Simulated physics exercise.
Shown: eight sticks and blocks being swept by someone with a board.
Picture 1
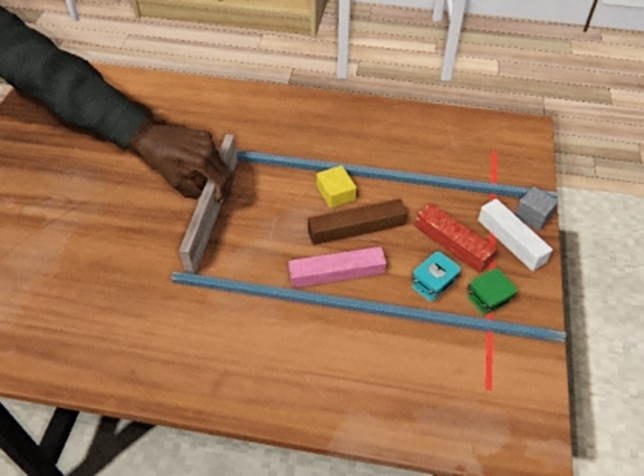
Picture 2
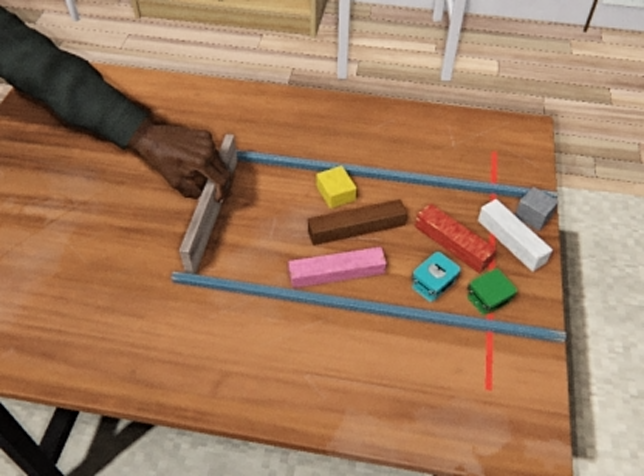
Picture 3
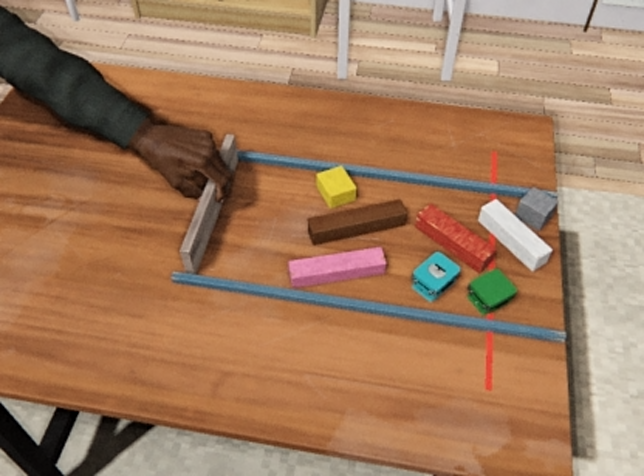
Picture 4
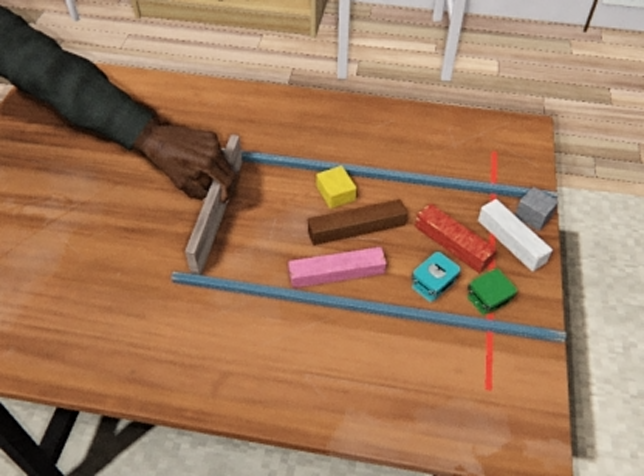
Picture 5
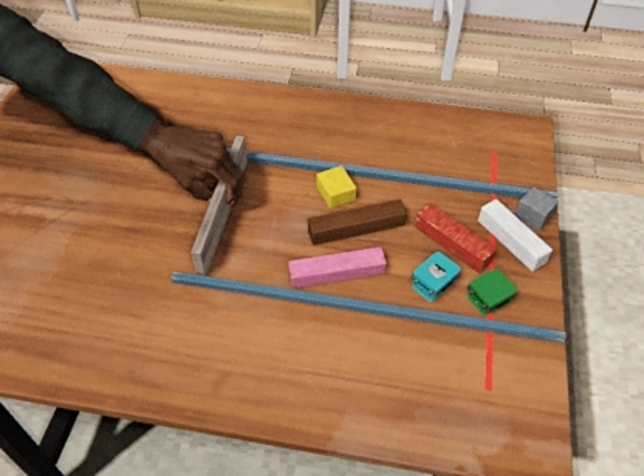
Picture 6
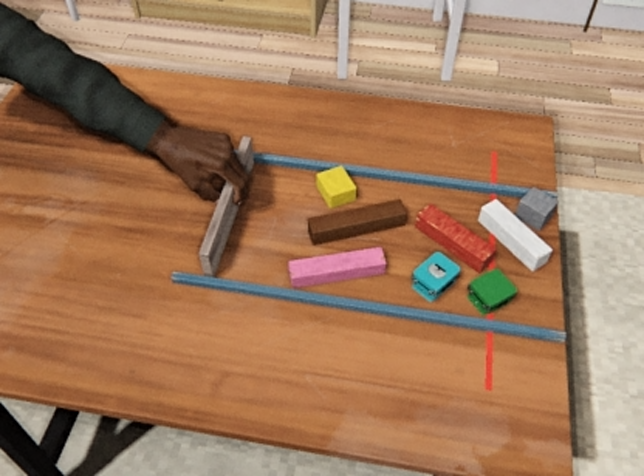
On a wooden table, a hand sliding a board slightly right between two blue rails, the eight coloured sticks and blocks staying still.
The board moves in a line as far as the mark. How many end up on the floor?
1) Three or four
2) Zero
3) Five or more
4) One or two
Three or four (1).
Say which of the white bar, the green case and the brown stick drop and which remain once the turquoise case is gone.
Note: White bar is off by the end; green case is on by the end; brown stick is on by the end.
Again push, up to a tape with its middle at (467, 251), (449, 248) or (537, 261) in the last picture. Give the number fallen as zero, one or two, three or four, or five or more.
Counts for the three tries are none at all, none at all and more than four.
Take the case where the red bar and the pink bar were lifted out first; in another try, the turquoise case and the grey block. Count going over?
1 in the first case and 2 in the second.
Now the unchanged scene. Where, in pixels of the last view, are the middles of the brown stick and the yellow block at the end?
The brown stick ends at (526, 245) and the yellow block at (509, 214).
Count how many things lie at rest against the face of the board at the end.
Total: 3.
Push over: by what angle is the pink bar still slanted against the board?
It comes to around 25 degrees.
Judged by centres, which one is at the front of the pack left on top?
The grey block is the one you want.
Soon after, none off yet; grey block at rest near (536, 209); white bar at rest near (514, 235); green case at rest near (491, 293).
In the end, the number that fall off is three or four; gone, red bar, green case and white bar.
